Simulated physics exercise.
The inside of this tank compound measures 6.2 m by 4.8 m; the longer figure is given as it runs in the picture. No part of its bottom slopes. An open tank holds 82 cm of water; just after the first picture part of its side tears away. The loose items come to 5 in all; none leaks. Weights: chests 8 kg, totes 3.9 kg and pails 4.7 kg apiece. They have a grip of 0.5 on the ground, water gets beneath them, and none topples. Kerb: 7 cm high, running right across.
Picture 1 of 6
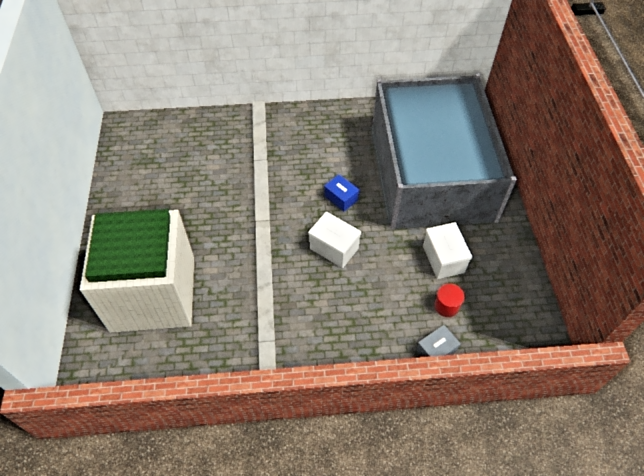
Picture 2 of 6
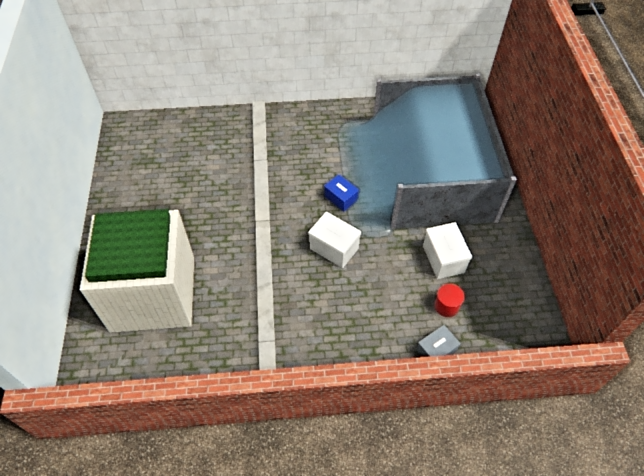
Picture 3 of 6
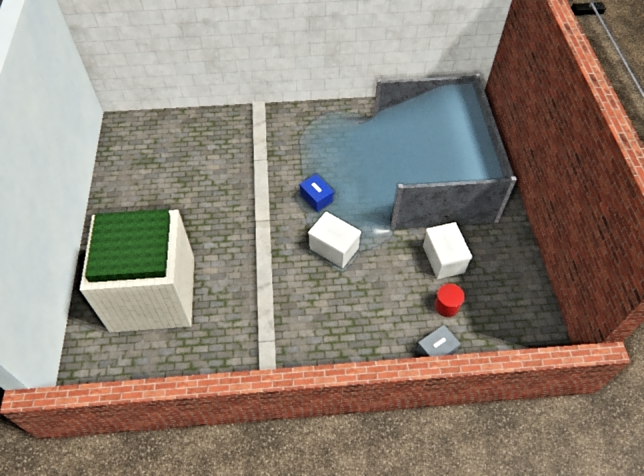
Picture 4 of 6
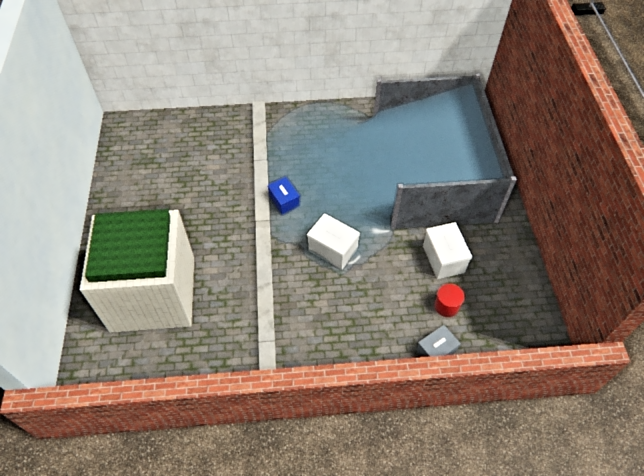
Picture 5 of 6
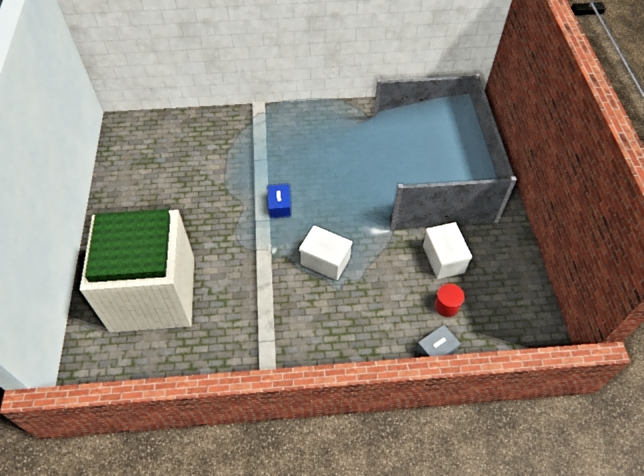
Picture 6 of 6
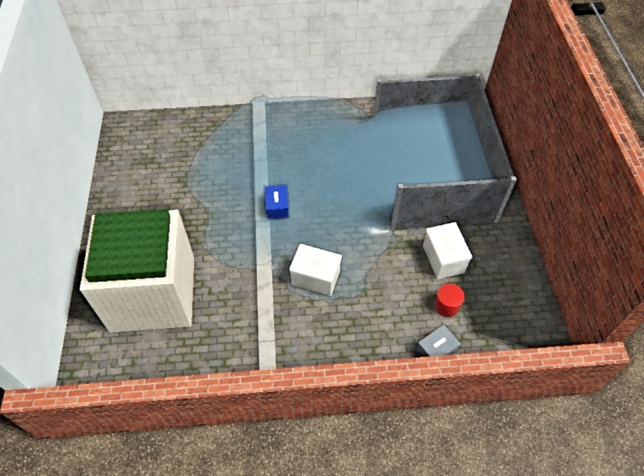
Water poured out through the broken side of a gray tank and spread left across the paved yard, pushing a blue box left and then shifting a white one slightly, while the red pail stayed put.
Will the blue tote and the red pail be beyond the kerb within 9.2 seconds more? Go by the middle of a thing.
In order: I expect the blue tote to go over. I expect the red pail to stay behind.
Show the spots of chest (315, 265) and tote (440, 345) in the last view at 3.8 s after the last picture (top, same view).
They end up about (409, 298) and (501, 319) in the last view.
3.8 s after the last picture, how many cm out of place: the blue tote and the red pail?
400 and 0 cm or so by then.
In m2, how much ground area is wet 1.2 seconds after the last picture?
About 20 m2.
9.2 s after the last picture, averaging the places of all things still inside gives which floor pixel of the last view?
Near (440, 254).
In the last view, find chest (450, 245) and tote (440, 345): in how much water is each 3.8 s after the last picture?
Close to 1 and 2 centimetres.
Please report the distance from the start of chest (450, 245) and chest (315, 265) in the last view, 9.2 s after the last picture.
The first is 80 cm from its start, the second 200 cm.
Then, 1.2 s after the last picture the blue tote is near (82, 225), 3.5 m from its start, afloat; the red pail is near (451, 295), 0.0 m from its start, aground; 1 of 5 are over the mark; 1 afloat.
Then, 3.8 s after the last picture the blue tote is near (106, 371), 3.8 m from its start, afloat; the red pail is near (451, 295), 0.0 m from its start, aground; 1 of 5 are over the mark; 1 afloat.
Then, 6.2 s after the last picture the blue tote is near (192, 327), 2.8 m from its start, afloat; the red pail is near (513, 282), 0.8 m from its start, afloat; 1 of 5 are over the mark; 5 afloat.
Then, 9.2 s after the last picture the blue tote is near (165, 336), 3.1 m from its start, afloat; the red pail is near (536, 235), 1.5 m from its start, afloat; 1 of 5 are over the mark; 5 afloat.
